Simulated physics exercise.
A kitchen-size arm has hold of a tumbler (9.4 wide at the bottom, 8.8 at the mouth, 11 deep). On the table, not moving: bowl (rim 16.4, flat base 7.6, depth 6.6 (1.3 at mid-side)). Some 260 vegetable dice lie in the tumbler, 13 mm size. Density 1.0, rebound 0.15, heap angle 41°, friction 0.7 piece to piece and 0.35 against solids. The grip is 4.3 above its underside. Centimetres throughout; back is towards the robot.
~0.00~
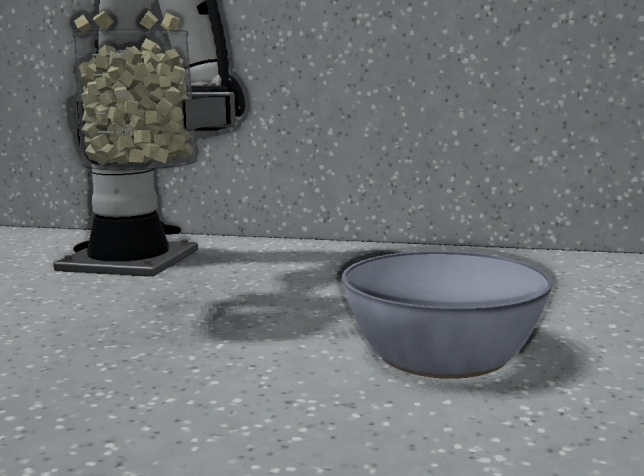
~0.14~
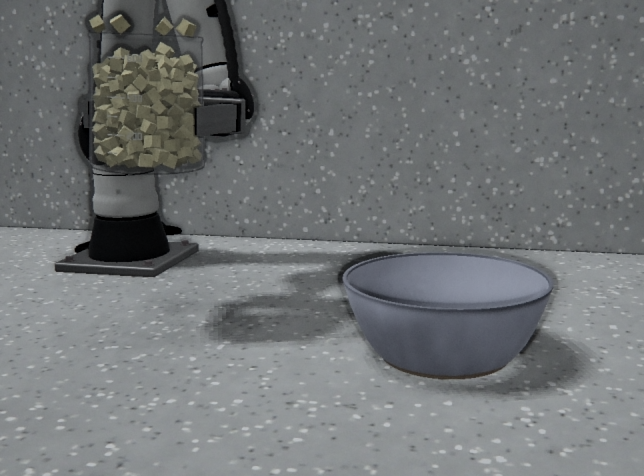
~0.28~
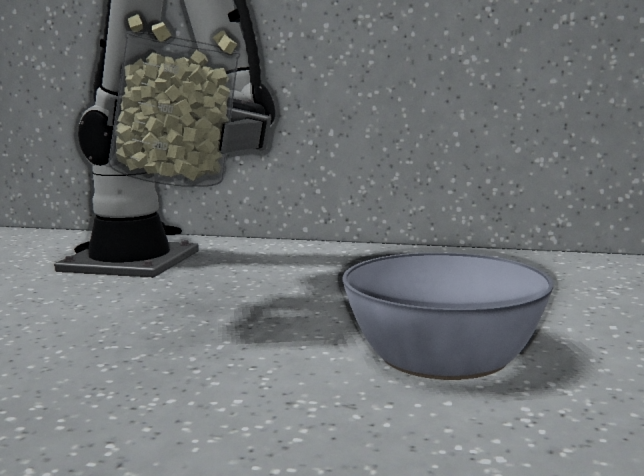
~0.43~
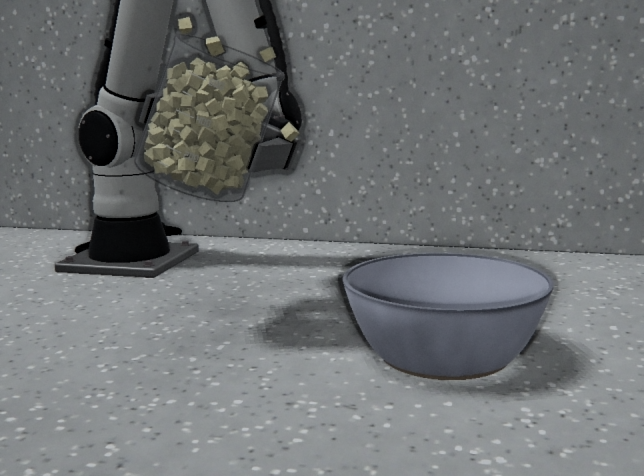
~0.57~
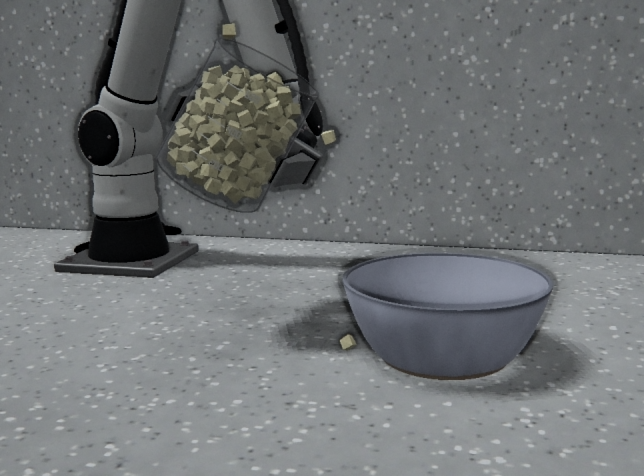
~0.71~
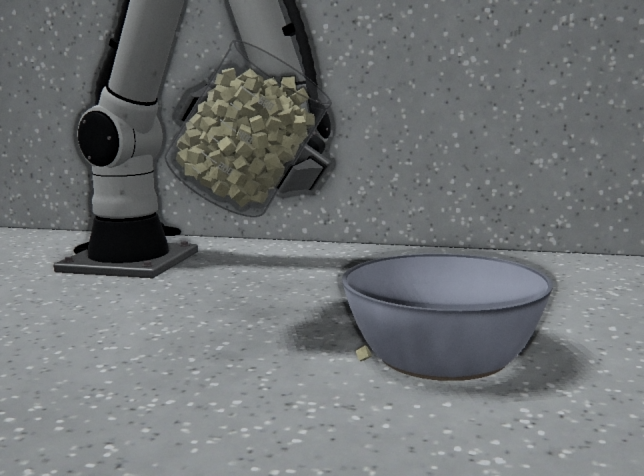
A transparent tumbler packed with pale yellow cubes, held by a robot arm, moves rightward and tilts gradually toward a blue-grey bowl standing still on a speckled surface. As the tilt deepens, a few cubes slip away, and one lands on the surface beside the bowl while most stay inside the tumbler.
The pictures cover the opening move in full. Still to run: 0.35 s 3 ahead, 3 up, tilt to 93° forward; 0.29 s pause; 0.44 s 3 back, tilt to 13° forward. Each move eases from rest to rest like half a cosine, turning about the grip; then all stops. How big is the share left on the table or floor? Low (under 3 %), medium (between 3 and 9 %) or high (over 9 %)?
Answer: Low; under 3 % of the vegetable dice finish on the table or floor.
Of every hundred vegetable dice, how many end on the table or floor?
Roughly 0 per cent.
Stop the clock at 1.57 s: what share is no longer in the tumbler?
Some 20 per cent.
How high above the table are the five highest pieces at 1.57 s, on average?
Roughly 24 cm.
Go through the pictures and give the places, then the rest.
In the first picture, the tumbler middle at (136, 100), level; upper third of the load around (133, 72), from x 85 to 185, top at y 20; 261 in the tumbler.
In the second picture, the tumbler middle at (147, 103), tilted 3° forward; upper third of the load around (147, 76), from x 100 to 195, top at y 25.
In the third picture, the tumbler middle at (175, 110), tilted 12° forward; upper third of the load around (176, 83), from x 125 to 230, top at y 25.
In the fourth picture, the tumbler middle at (209, 119), tilted 22° forward; upper third of the load around (210, 93), from x 150 to 290, top at y 25; 260 in the tumbler, 1 in flight or on a rim.
In the fifth picture, the tumbler middle at (237, 127), tilted 31° forward; upper third of the load around (239, 102), from x 175 to 350, top at y 30; 259 in the tumbler, 1 on the table or floor, 1 in flight or on a rim.
In the sixth picture, the tumbler middle at (248, 130), tilted 34° forward; upper third of the load around (252, 106), from x 185 to 380, top at y 75; 259 in the tumbler, 2 on the table or floor.
After 1.14 s, tilted 93° forward, highest piece 25 above the table; 246 in the tumbler, 5 in the bowl, 2 on the table or floor, 8 in flight or on a rim.
After 1.57 s, tilted 52° forward, highest piece 24 above the table; 215 in the tumbler, 44 in the bowl, 2 on the table or floor.
After 1.99 s, tilted 13° forward, highest piece 26 above the table; 215 in the tumbler, 44 in the bowl, 2 on the table or floor.
After 3.04 s, tilted 13° forward, highest piece 26 above the table; 215 in the tumbler, 44 in the bowl, 2 on the table or floor.
In the end, 215 in the tumbler, 44 in the bowl, 2 on the table or floor. That is 1 % on the table or floor.
